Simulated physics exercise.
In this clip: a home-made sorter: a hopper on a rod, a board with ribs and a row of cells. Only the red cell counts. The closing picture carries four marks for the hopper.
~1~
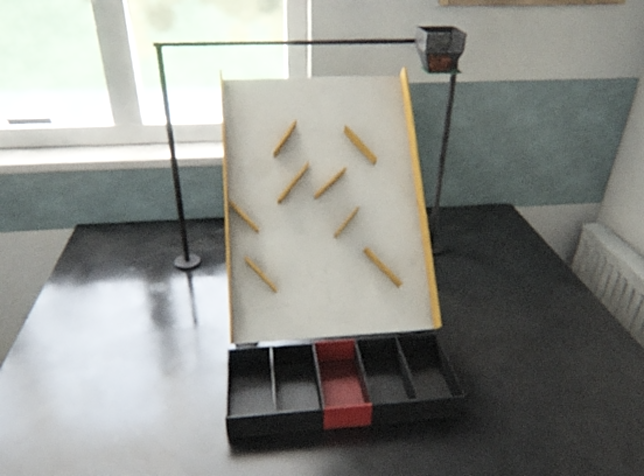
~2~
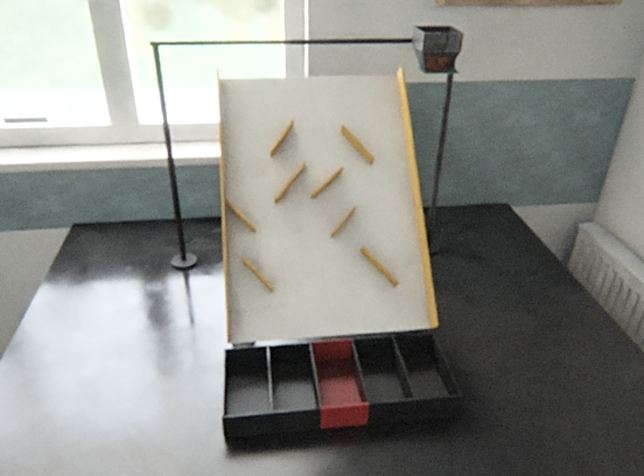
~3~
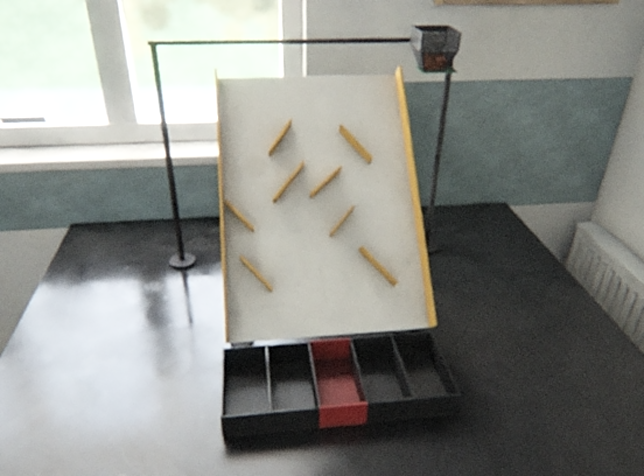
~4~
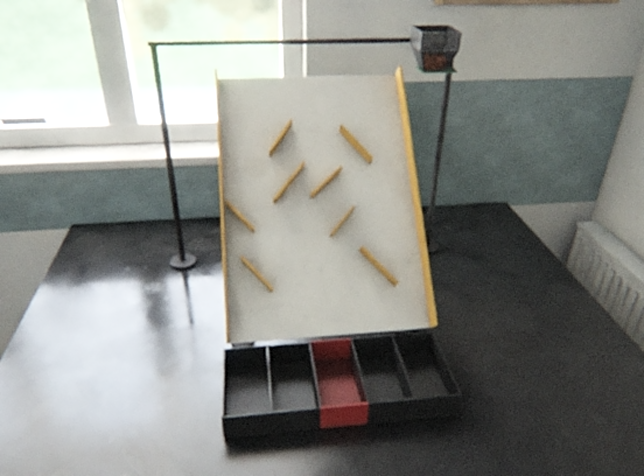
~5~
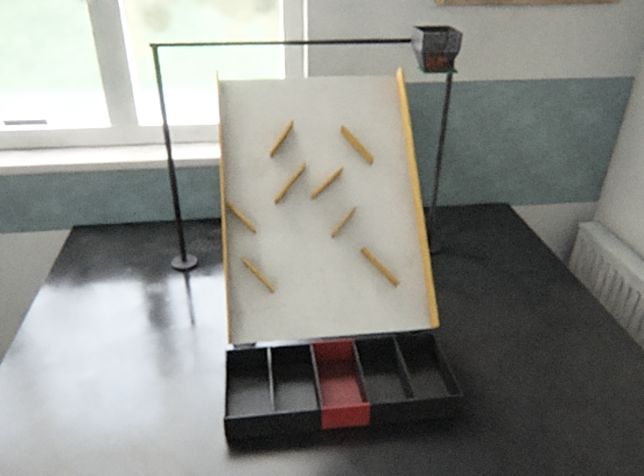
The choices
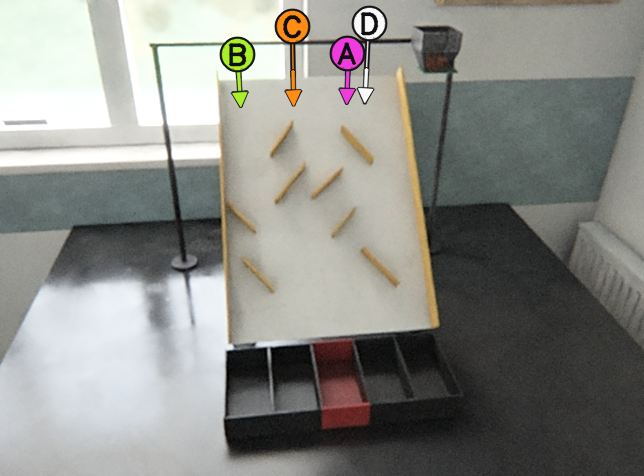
A pale tilted board with yellow edges and slanted yellow ribs stands on a dark, glossy tabletop, seen from the front and slightly above, with a bright window behind at left. Below it sits a black tray of five cells, the middle one red, while a small dark hopper hangs at upper right on a thin rod frame. Nothing on the table moves; only the view shifts very slightly.
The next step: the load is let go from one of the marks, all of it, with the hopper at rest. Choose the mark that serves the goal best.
B works best here.
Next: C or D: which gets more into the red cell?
C.
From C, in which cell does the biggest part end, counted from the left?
The second from the left.
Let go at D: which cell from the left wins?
The fifth from the left.
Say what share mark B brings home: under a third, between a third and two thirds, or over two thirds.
It is between a third and two thirds.
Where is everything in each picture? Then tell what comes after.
In the first frame, hopper near (437, 62), clay pellets, door shut.
In the second frame, ribs (271, 151) to (293, 119), (343, 125) to (374, 159), (275, 200) to (306, 161).
In the third frame, ribs (311, 193) to (341, 166), (226, 200) to (254, 229), (332, 233) to (354, 206).
In the fourth frame, ribs (241, 256) to (273, 289), (362, 246) to (398, 283).
In the fifth frame, red cell near (346, 415), number 3 of 5 from the left.
On the marked copy, mark A meets the board at (346, 98); mark B meets the board at (240, 101); mark C meets the board at (293, 99); mark D meets the board at (365, 97).
With A, only a few in the red cell, all but a few in other cells.
With B, close to half in the red cell, close to a third in other cells, a small share held on the board, a small share outside the box.
With C, a small share in the red cell, the bulk in other cells.
With D, none at all in the red cell, all but a few in other cells.
